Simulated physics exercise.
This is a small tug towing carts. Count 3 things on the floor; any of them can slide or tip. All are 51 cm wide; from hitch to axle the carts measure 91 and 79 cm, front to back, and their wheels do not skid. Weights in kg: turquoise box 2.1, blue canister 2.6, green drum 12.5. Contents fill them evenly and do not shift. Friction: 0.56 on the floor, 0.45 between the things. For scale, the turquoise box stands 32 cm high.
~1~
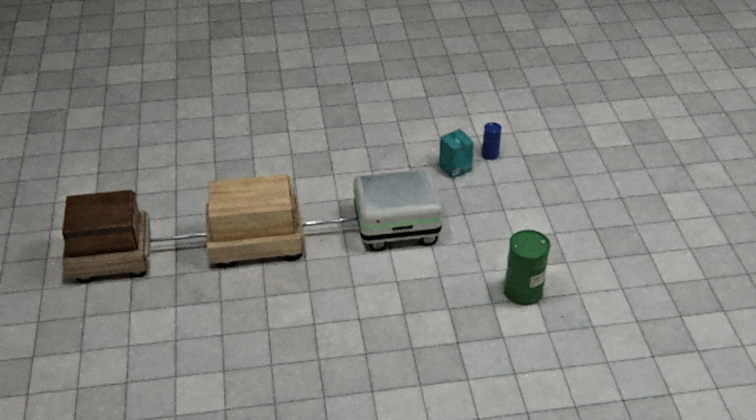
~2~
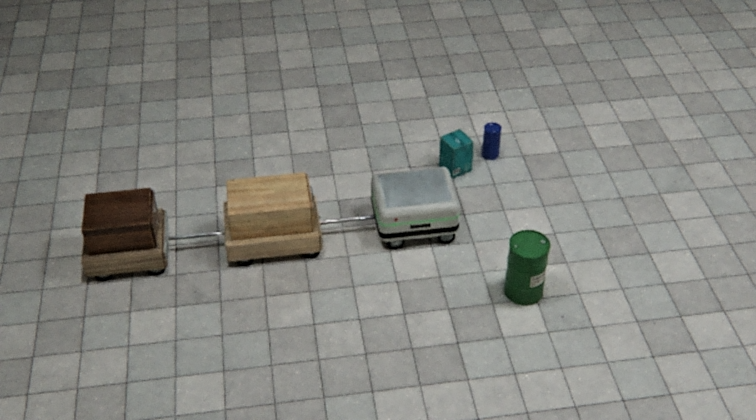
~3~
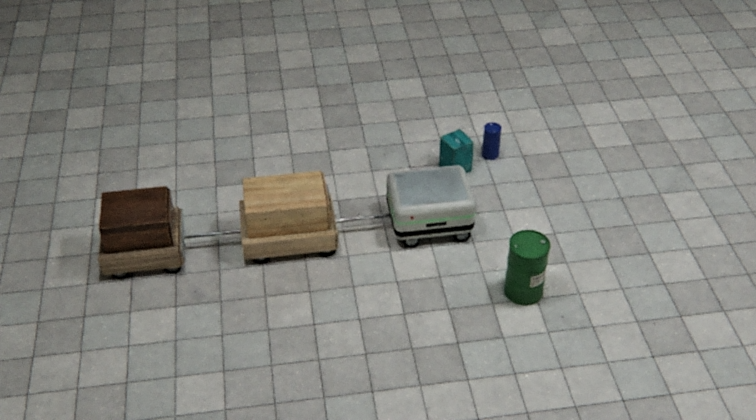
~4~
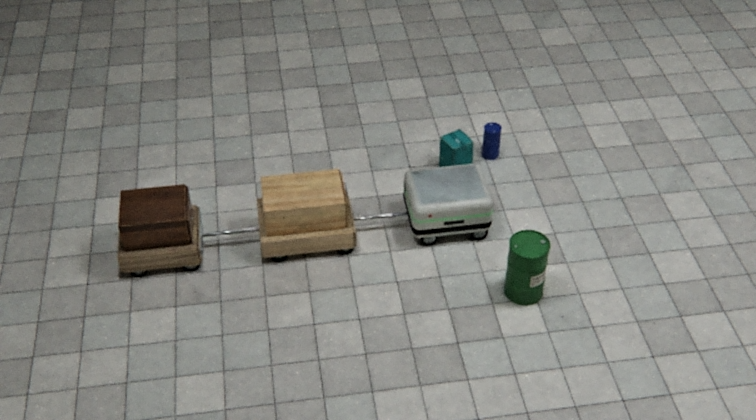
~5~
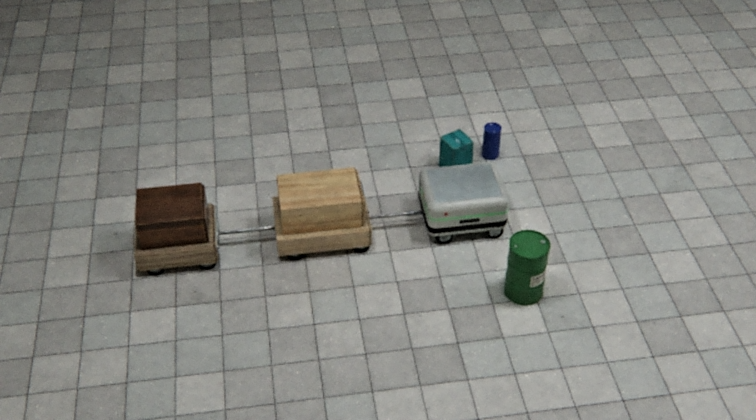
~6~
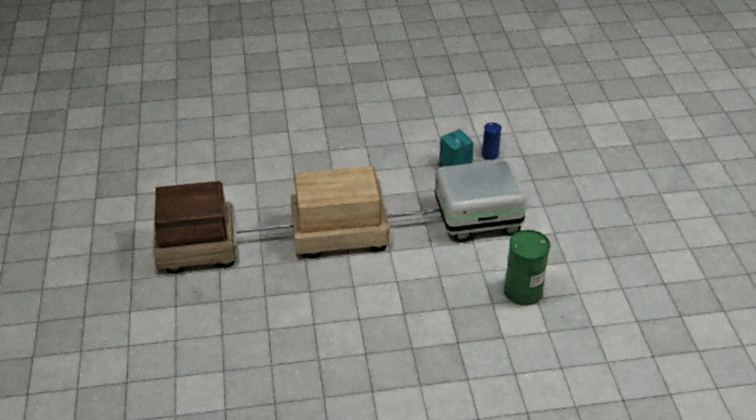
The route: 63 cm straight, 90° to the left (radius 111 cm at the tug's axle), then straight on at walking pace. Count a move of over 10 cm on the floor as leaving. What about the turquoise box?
The turquoise box leaves its spot.
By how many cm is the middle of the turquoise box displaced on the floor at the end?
Some 18 cm.
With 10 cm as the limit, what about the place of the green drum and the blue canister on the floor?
The green drum stays put; the blue canister gets shifted.
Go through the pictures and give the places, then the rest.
The first picture shows tug 0 cm along; turquoise box (456, 154); blue canister (492, 141).
The second picture shows tug 14 cm along; blue canister (492, 141); green drum (527, 268).
The third picture shows tug 26 cm along; blue canister (492, 141); green drum (527, 268).
The fourth picture shows tug 40 cm along; blue canister (492, 141); green drum (527, 268).
The fifth picture shows tug 52 cm along; blue canister (492, 141); green drum (527, 268).
The sixth picture shows tug 66 cm along; turquoise box (456, 154); blue canister (492, 141).
Then, 1.20 s on from there, tug 159 cm along.
Then, 2.80 s on from there, tug 282 cm along; blue canister moved 15 cm.
Then, 4.20 s on from there, tug 390 cm along; turquoise box moved 18 cm near (449, 142); blue canister moved 39 cm.
Then, 5.30 s on from there, tug 474 cm along; turquoise box moved 18 cm near (449, 141); blue canister moved 113 cm.
In the end, not toppled but over 10 cm from the start, turquoise box and blue canister; green drum under 10 cm from the start. At the end, from the last picture's camera, turquoise box near (449, 141).
